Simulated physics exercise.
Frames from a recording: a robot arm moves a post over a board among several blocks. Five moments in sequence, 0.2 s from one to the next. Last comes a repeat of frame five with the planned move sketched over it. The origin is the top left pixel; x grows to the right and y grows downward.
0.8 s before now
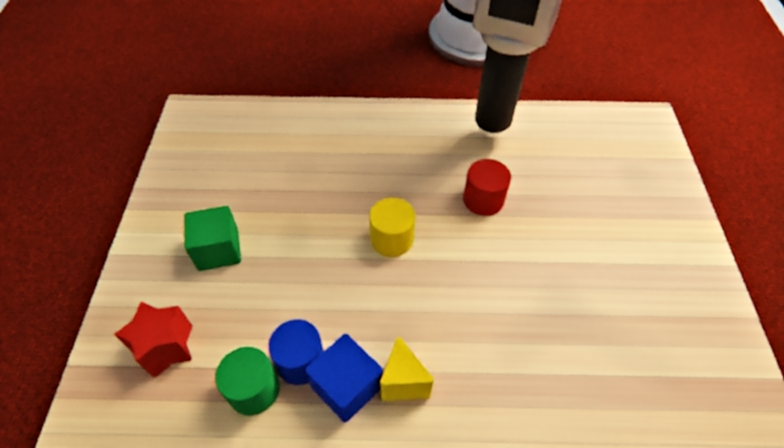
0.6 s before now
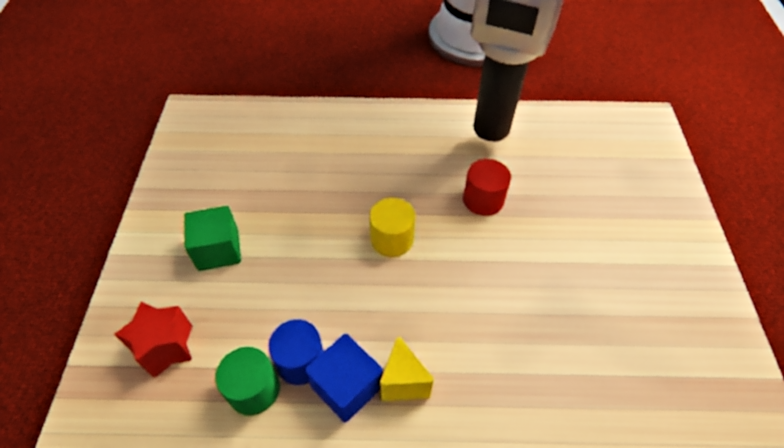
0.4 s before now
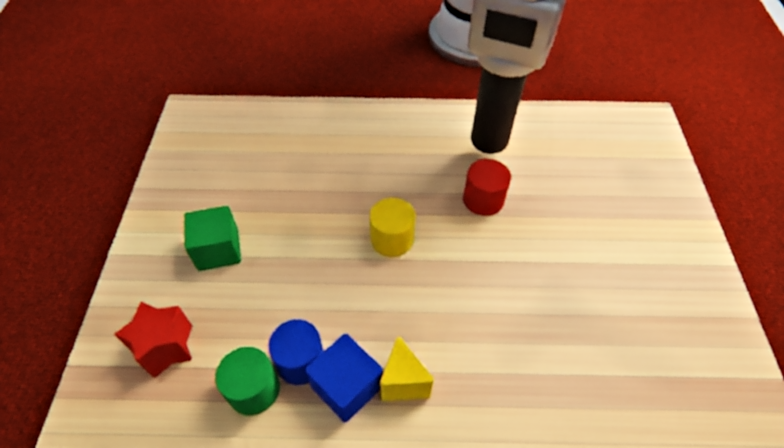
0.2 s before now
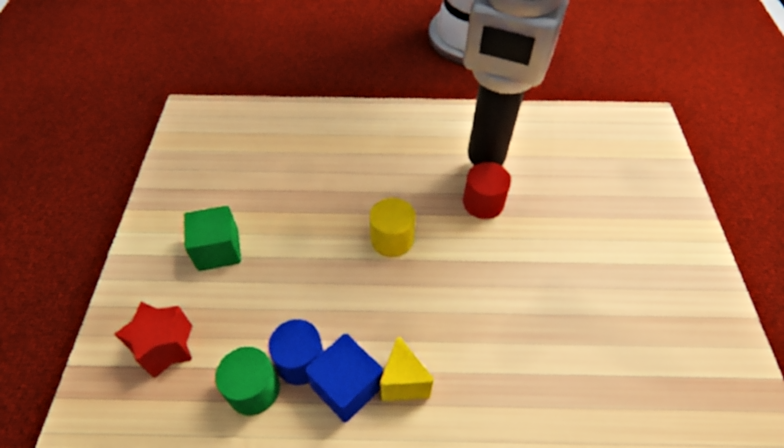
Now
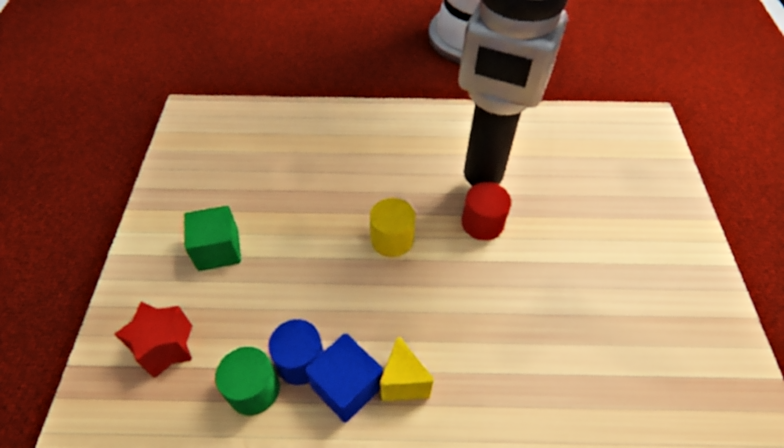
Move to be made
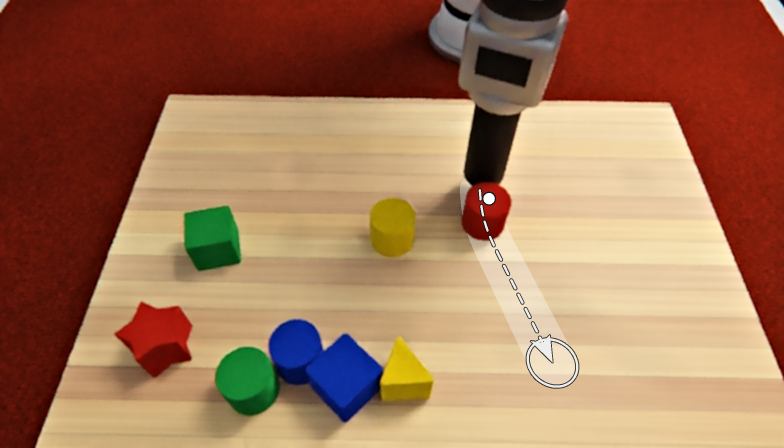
A robot arm with a black post reaches over a pale wooden board on a red surface, seen from above at a fixed angle. A red cylinder sits below the post, a yellow cylinder and green cube lie further left, and a red star, green and blue round blocks, blue cube and yellow triangle lie nearer. The post moves toward the viewer, meets the red cylinder and pushes it slightly nearer.
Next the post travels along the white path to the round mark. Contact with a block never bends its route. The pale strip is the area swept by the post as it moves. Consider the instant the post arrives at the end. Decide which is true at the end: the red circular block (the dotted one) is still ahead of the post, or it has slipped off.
It slides aside on the way.
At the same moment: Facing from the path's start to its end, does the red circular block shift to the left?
No, I don't think so.
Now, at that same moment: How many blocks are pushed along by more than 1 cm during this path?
The count will be 1.
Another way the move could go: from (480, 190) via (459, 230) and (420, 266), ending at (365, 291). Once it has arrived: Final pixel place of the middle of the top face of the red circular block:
So, by the moment the path ends, you'll find the top centre of the red circular block at (489, 247).
The line goes from (480, 190) via (492, 241) and (520, 297), ending at (552, 362); the dot is on the red circular block.
What follows on the original path. One third of the way, post at (496, 228); red circular block at (497, 257).
Two thirds of the way, post at (525, 285); red circular block at (499, 309).
At the end, post at (560, 352); yellow circular block unmoved; red circular block at (499, 323).
